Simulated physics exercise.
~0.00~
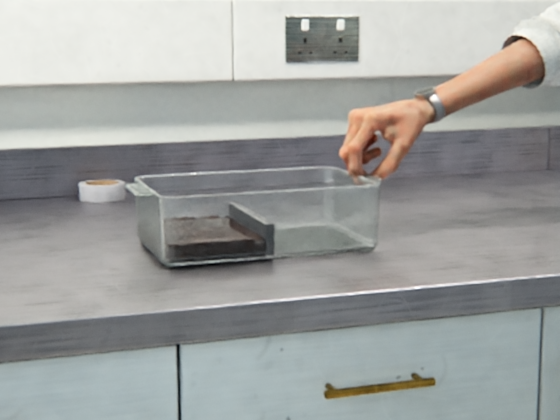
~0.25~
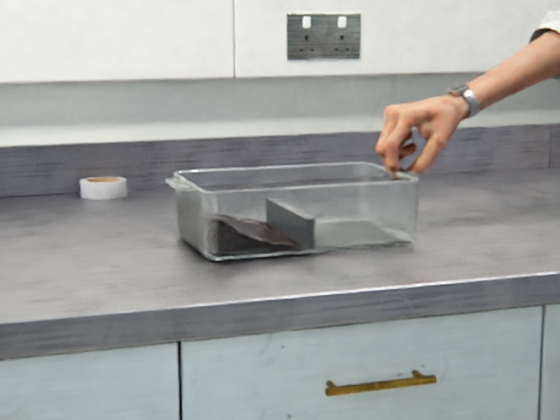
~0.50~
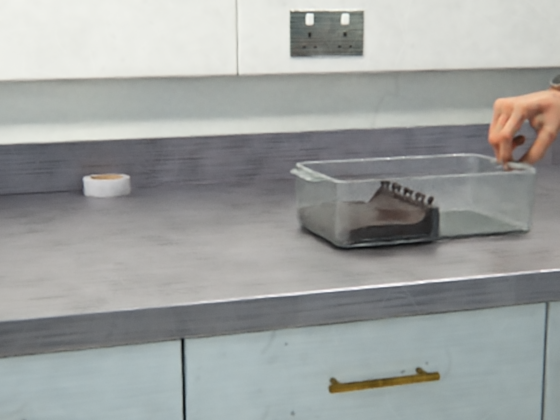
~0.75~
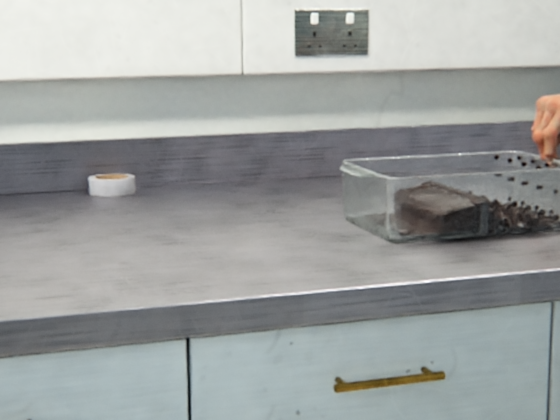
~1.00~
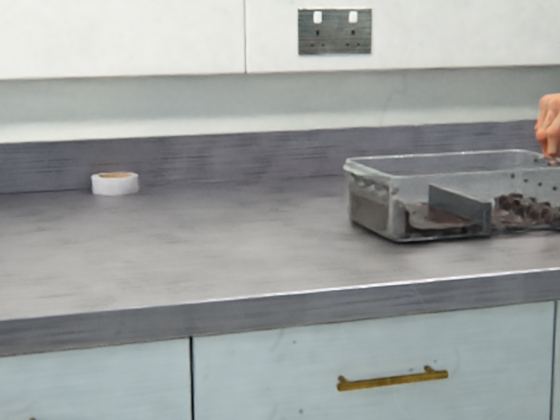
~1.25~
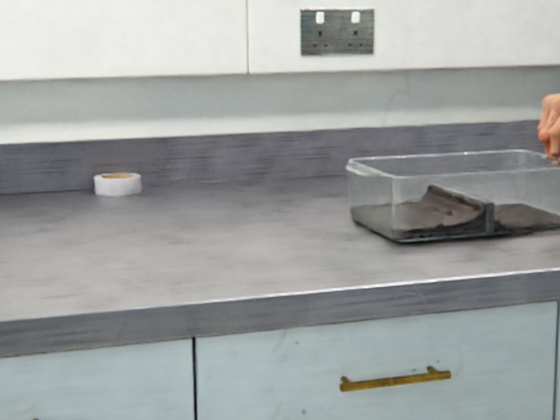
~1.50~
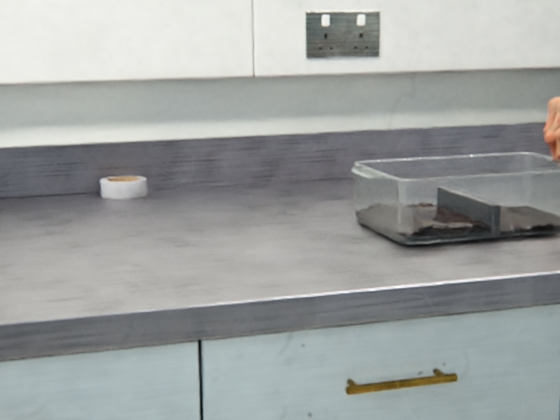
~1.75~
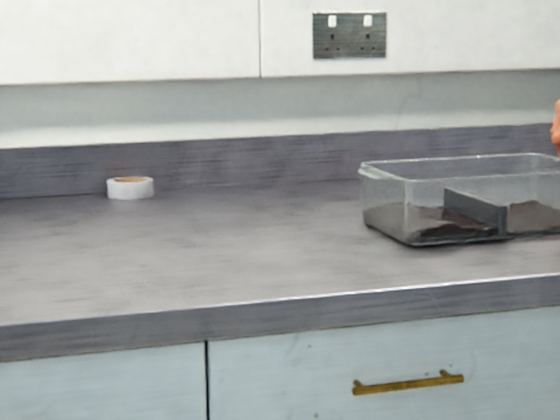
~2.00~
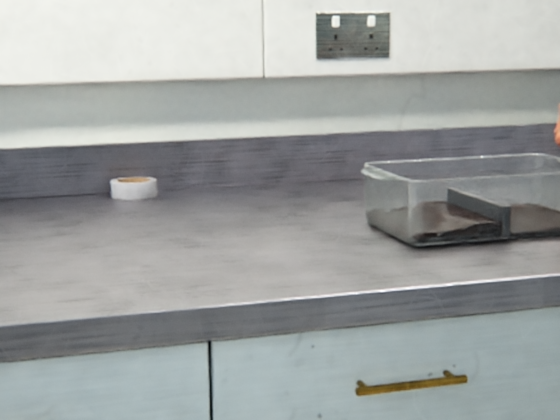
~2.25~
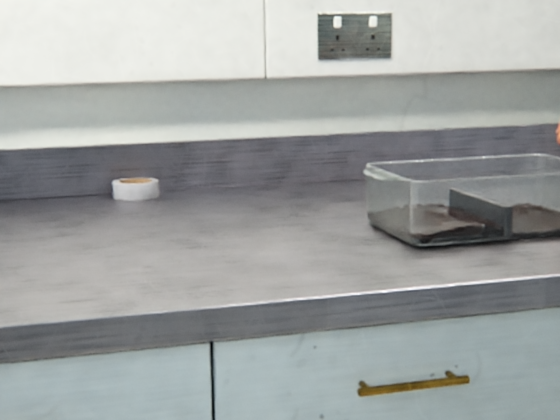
A hand pulls a clear tub right, and dark liquid spills over its divider.
